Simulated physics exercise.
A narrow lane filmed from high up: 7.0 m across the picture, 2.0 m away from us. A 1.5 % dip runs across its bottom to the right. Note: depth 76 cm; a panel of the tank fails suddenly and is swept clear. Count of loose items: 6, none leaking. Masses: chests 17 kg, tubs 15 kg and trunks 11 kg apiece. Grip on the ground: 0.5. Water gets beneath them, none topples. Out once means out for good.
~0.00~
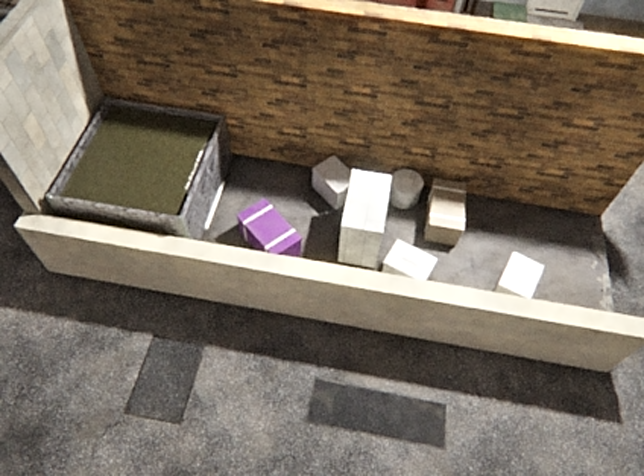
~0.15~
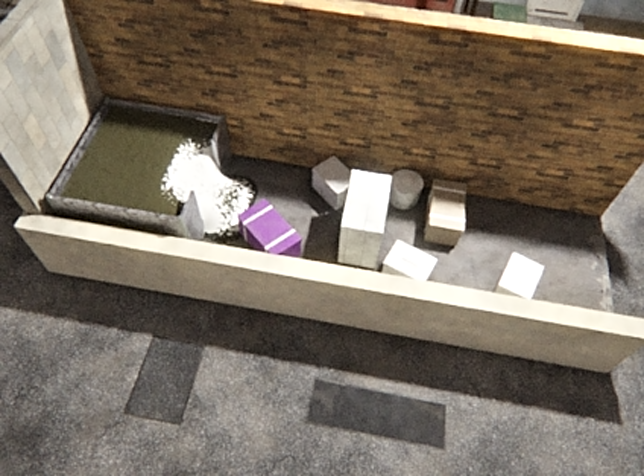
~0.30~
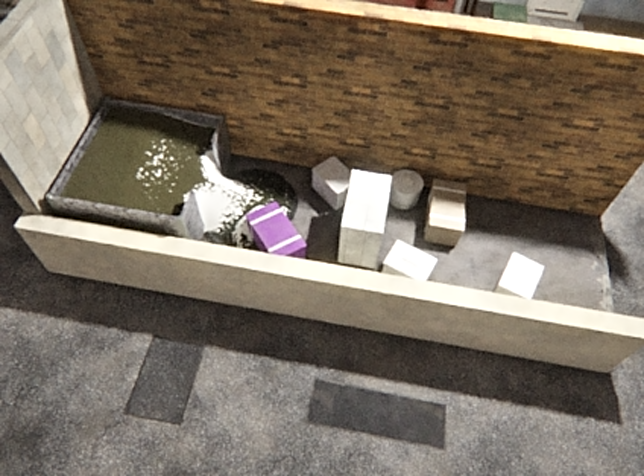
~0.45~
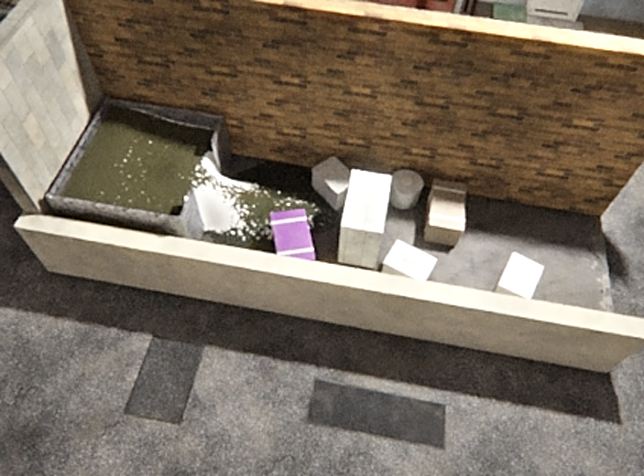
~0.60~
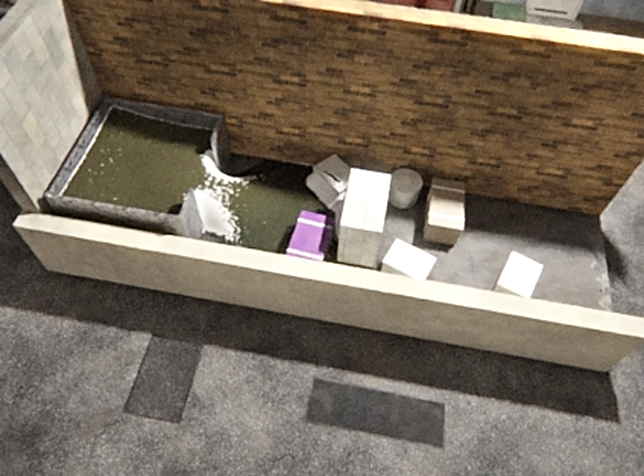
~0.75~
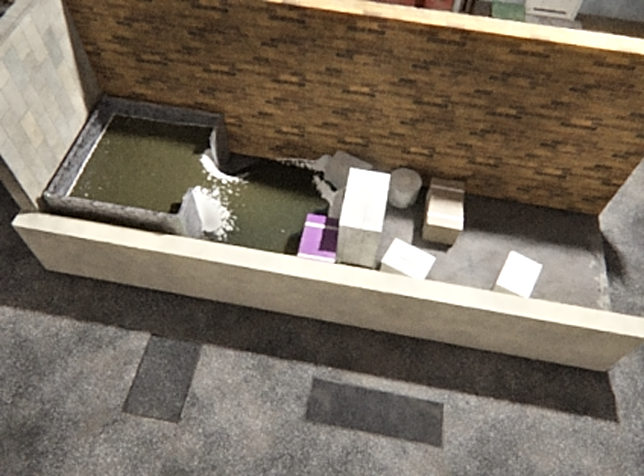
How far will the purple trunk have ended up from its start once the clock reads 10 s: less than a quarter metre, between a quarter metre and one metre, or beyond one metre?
Repositioned somewhat.
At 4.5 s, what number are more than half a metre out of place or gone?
My count gives 6.
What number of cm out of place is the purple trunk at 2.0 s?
About 80 cm.
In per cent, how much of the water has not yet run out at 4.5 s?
Somewhere near 74 percent, give or take.
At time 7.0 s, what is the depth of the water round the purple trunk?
I'd put it at about 11 cm.
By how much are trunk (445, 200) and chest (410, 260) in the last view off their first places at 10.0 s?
Log: Item 1 washed out, item 2 gone out.
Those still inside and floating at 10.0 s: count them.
At that instant the tally stands at 1.
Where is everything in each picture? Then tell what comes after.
In the first frame, the purple trunk at (268, 226) rests on the ground; 2.6 m2 under water; 0 of 6 have shifted.
In the second frame, the purple trunk at (268, 227) rests on the ground; 3.2 m2 under water; 0 of 6 have shifted.
In the third frame, the purple trunk at (275, 230), on the bottom, 10 cm from its start; 3.9 m2 under water; 1 of 6 have shifted.
In the fourth frame, the purple trunk at (292, 236) rests on the ground, 34 cm from its start; 4.8 m2 under water; 1 of 6 have shifted.
In the fifth frame, the purple trunk at (310, 239) rests on the ground, 58 cm from its start; water covers 5.5 m2; 1 of 6 have shifted.
In the sixth frame, the purple trunk at (319, 242) rests on the ground, 73 cm from its start; water covers 6.1 m2; 2 of 6 have shifted.
After 2.0 s the purple trunk is near (320, 234), 0.7 m from its start, afloat; 0 of 6 are out; 3 afloat.
After 4.5 s the purple trunk is near (320, 238), 0.7 m from its start, afloat; 5 of 6 are out; 1 afloat.
After 7.0 s the purple trunk is near (320, 240), 0.7 m from its start, afloat; 5 of 6 are out; 1 afloat.
After 10.0 s the purple trunk is near (319, 242), 0.7 m from its start, afloat; 5 of 6 are out; 1 afloat.
